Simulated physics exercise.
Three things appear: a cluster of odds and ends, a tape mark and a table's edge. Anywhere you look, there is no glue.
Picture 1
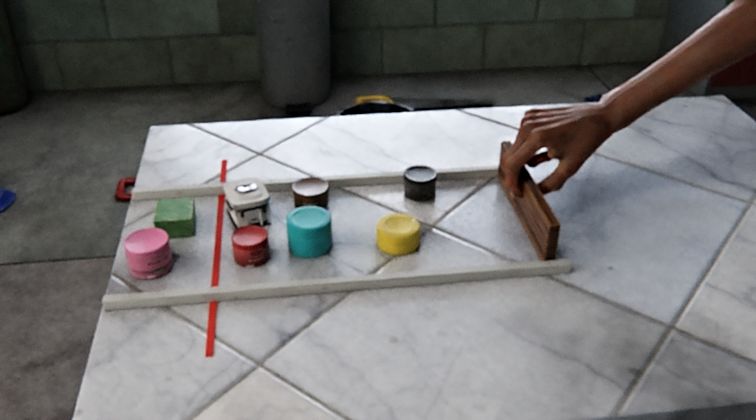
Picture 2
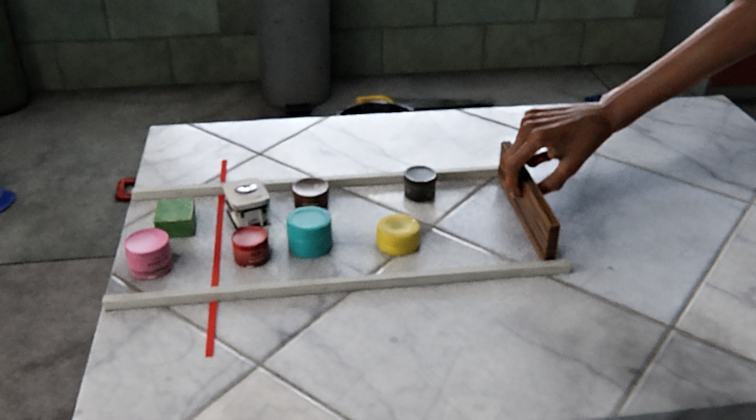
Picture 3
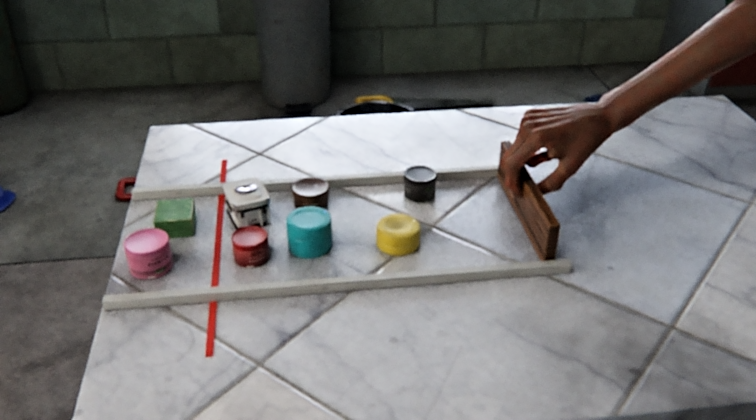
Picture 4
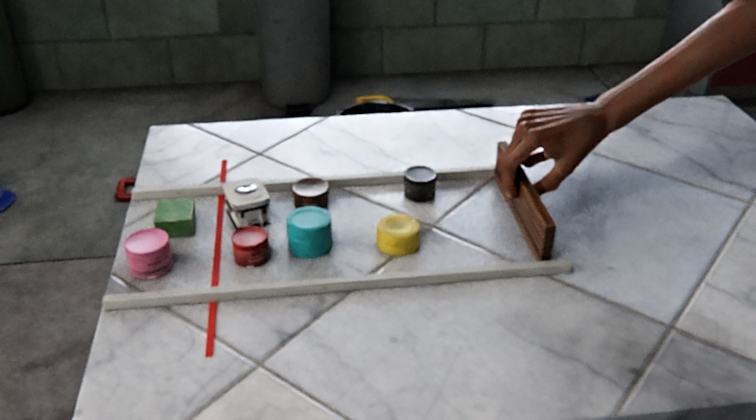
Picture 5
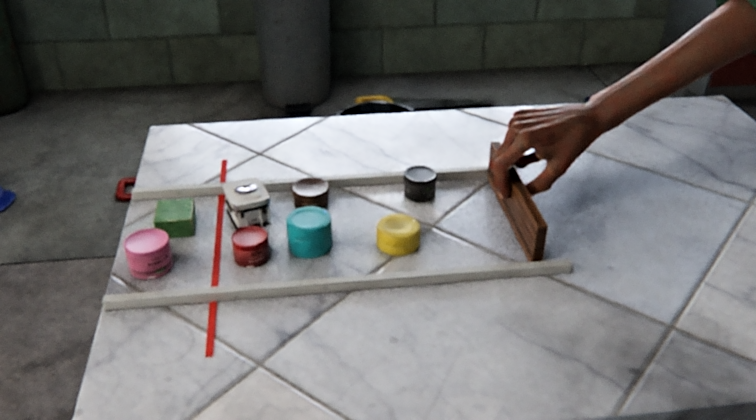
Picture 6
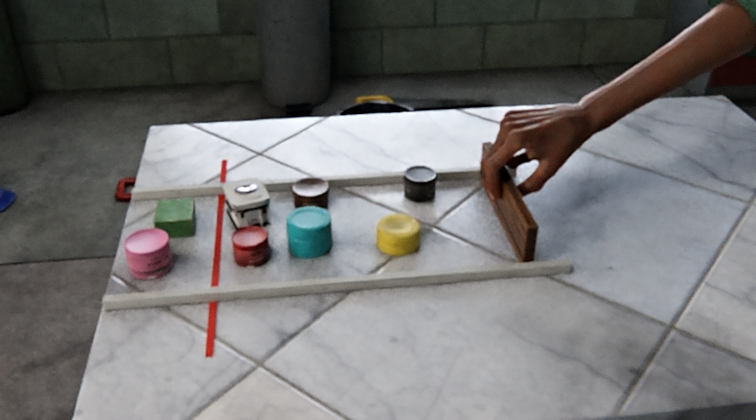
At the start, a hand holds a wooden board upright across two pale rails on a marble-patterned table, with small tubs, a green block and a white case to its left, some past a red tape line. The hand then slides the board slightly left, while the objects stay still, untouched.
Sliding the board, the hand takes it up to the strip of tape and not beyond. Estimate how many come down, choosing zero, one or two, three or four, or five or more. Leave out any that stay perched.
The count that comes down is one or two.
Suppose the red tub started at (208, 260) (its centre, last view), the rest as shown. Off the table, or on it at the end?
Here the red tub sits tight.
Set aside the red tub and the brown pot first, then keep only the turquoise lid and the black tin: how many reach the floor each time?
0, then 0.
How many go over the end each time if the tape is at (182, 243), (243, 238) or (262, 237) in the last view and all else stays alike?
Tallies in the order asked: 2, 0, 0.
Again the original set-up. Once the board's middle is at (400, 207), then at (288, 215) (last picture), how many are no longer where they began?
At first I count 2, and then 7.
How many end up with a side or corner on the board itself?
That comes to 2.
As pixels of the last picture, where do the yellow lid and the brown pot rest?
In order, first (194, 246), then (168, 198).
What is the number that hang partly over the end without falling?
Overhanging ones - 1.
Early on, none off yet; pink tub at rest near (149, 254); green block at rest near (175, 218); white case at rest near (247, 203).
Finally, the number that fall off is one or two; lost, green block.
